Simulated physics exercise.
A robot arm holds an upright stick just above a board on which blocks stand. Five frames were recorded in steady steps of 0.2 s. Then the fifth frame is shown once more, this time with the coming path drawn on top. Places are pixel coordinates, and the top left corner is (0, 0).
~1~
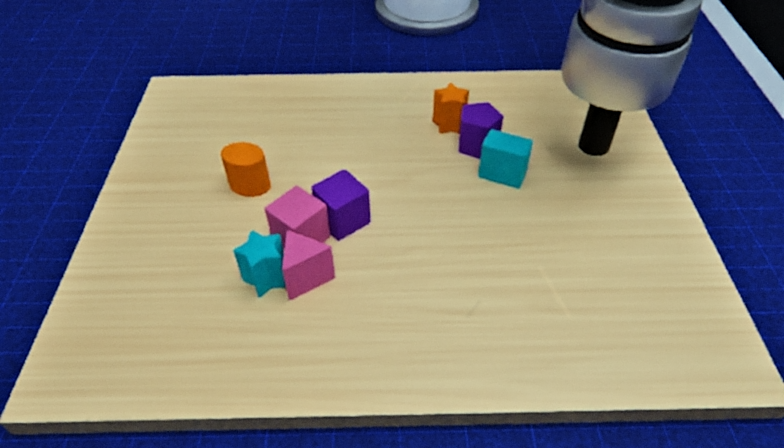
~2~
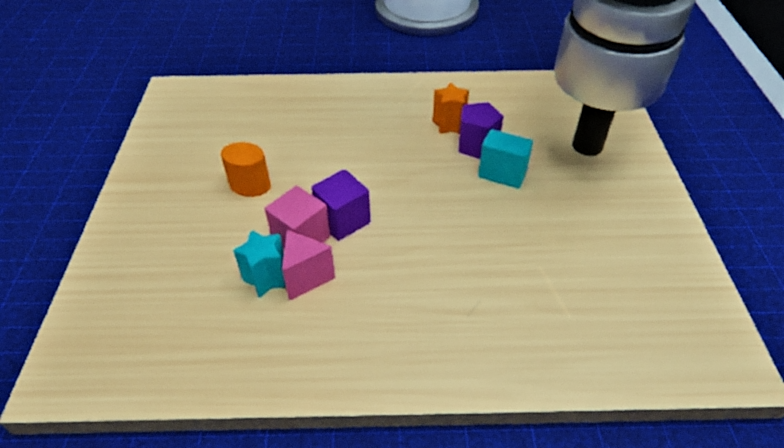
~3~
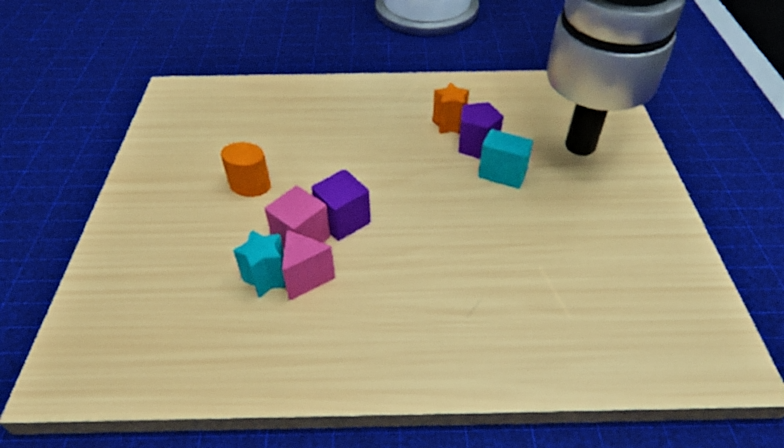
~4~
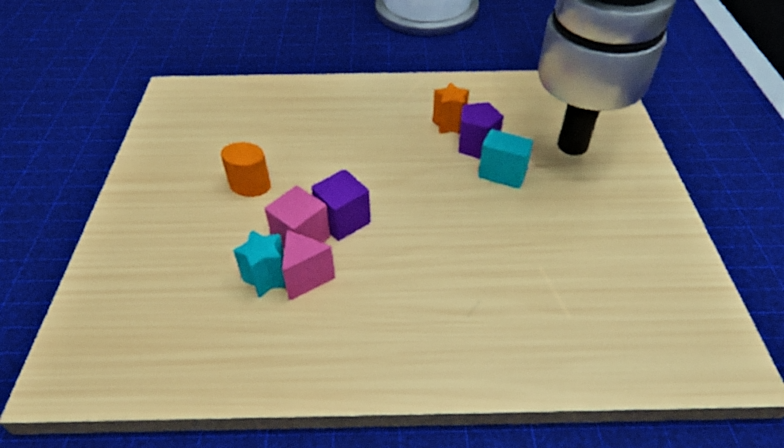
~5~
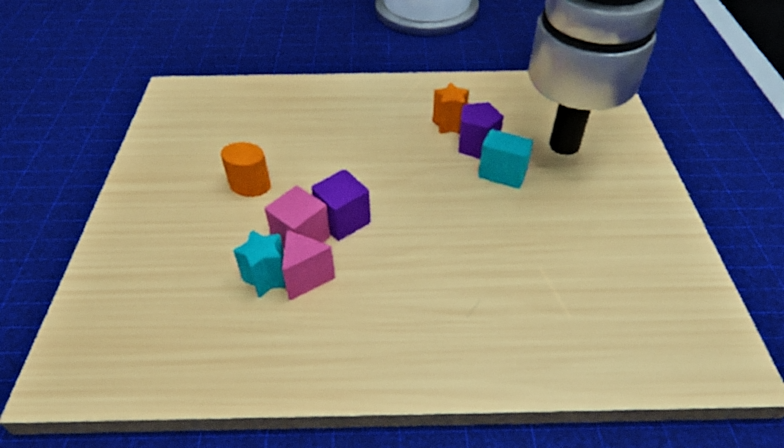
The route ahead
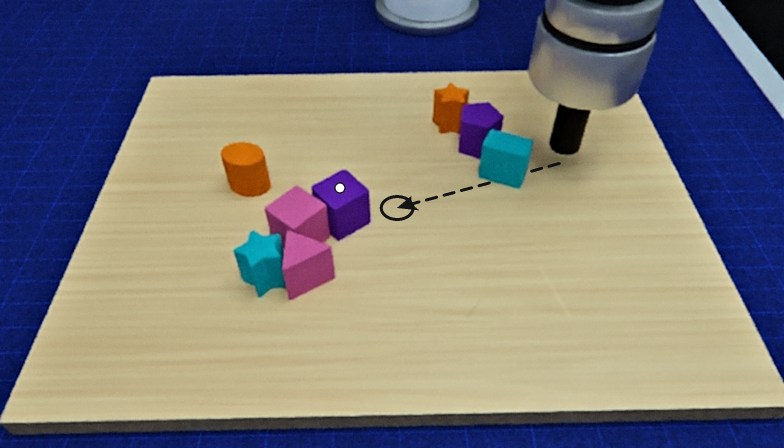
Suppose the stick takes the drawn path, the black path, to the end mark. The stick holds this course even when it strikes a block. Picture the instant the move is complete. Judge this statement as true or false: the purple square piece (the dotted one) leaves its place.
False
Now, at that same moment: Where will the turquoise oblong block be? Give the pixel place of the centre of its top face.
It is at (416, 148).
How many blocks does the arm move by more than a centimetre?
I expect just one block to be moved by more than 1 cm.
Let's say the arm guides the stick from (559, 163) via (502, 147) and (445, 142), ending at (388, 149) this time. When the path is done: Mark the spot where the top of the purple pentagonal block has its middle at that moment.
I think it will end close to (356, 126).
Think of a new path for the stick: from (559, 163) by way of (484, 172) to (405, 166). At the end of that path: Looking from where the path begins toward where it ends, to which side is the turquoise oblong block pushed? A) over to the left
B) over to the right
Answer: A.
The drawn path runs from (559, 163) directly to (397, 208); the dot is on the purple square piece.
On the path given first. One third of the way, stick (510, 160); turquoise oblong block (472, 146), turned 20° clockwise.
Two thirds of the way, stick (454, 176); turquoise oblong block (429, 146), turned 85° clockwise.
At the end, stick (397, 190); purple square piece not moved; turquoise oblong block (416, 148), turned 135° clockwise.
